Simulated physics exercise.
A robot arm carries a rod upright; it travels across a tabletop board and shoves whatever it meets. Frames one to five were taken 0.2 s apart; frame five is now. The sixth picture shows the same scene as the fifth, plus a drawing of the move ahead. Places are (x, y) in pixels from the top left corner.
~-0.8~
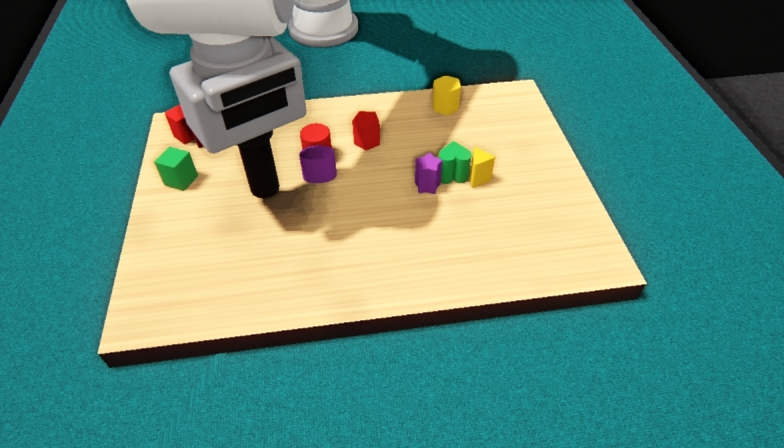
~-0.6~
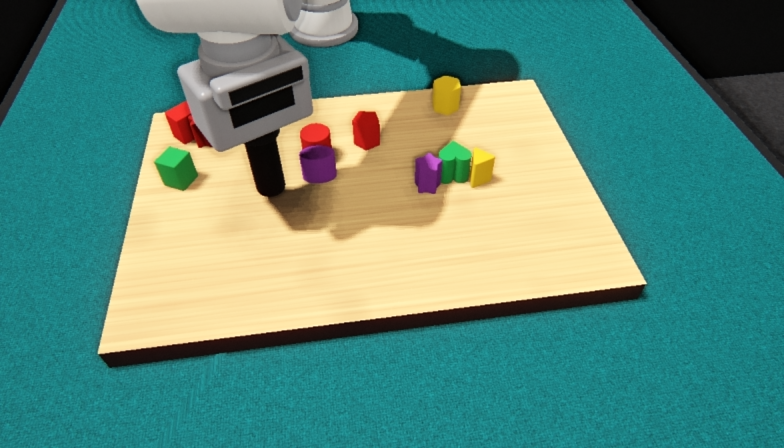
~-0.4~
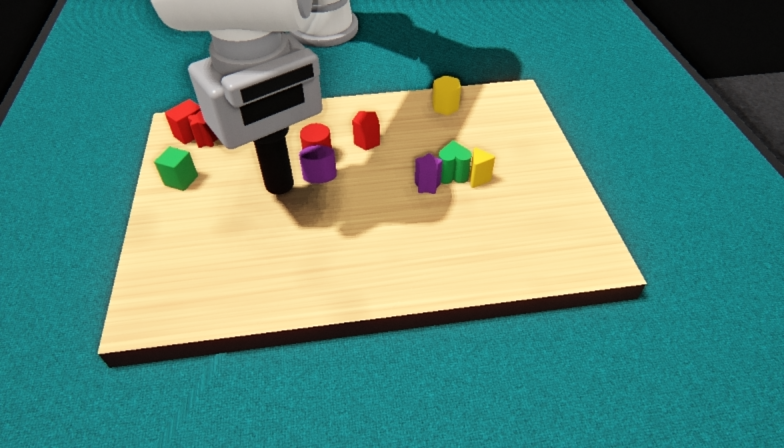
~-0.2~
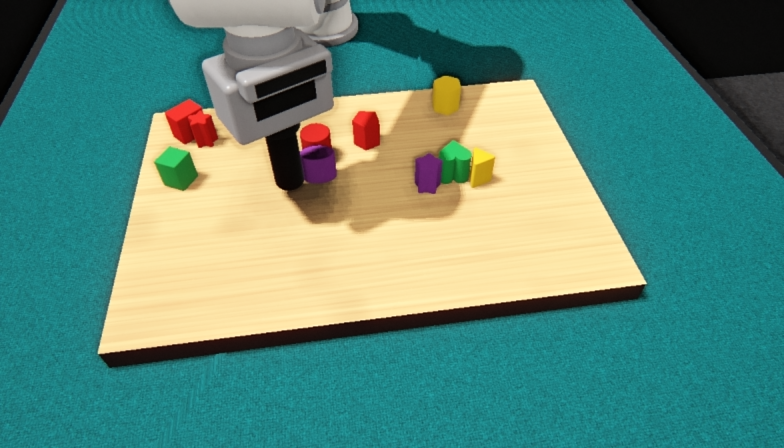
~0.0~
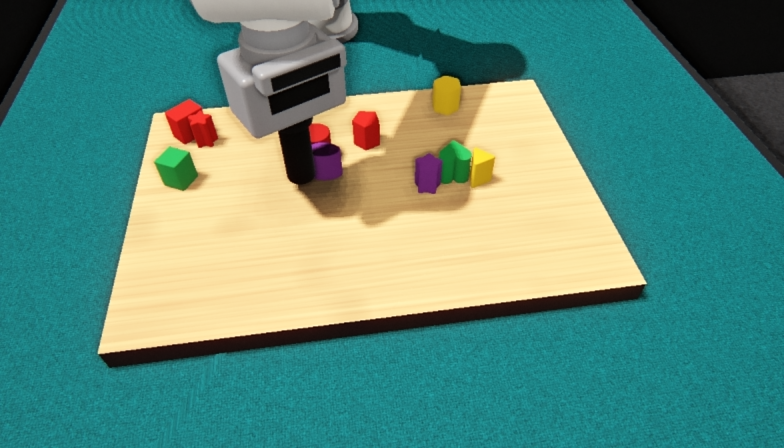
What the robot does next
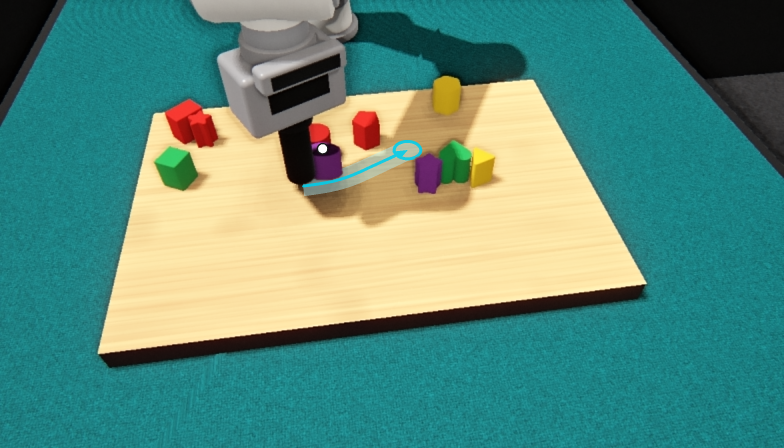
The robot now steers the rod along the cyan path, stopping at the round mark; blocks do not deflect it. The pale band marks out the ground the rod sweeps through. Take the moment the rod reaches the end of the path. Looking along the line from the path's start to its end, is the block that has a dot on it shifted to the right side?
I expect not.
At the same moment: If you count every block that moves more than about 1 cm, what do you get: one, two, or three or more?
Most likely one.
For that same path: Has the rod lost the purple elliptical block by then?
Yes.
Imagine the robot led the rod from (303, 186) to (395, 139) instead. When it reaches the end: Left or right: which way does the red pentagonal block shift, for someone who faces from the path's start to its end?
Picture yourself facing from the start of the path to its end: The red pentagonal block moves off to your left.
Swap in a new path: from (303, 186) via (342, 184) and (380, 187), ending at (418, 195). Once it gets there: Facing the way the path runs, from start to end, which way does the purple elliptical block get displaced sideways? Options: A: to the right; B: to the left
(B)
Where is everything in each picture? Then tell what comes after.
In the first frame, rod's lower end at (266, 190); purple elliptical block at (316, 152); red pentagonal block at (366, 117).
In the second frame, rod at (272, 188); blocks still.
In the third frame, rod at (280, 186); blocks still.
In the fourth frame, rod at (290, 182); blocks still.
In the fifth frame, rod at (302, 176); purple elliptical block at (323, 149); red pentagonal block at (366, 117).
Drawn move, from (303, 186) via (360, 172), ending at (407, 150); the dot is on the purple elliptical block.
The first path, step by step. One third of the way, rod at (342, 169); purple elliptical block at (344, 137).
Two thirds of the way, rod at (376, 154); purple elliptical block at (347, 134), turned 25° anticlockwise.
At the end, rod at (408, 140); purple elliptical block at (347, 134), turned 25° anticlockwise; red pentagonal block still.
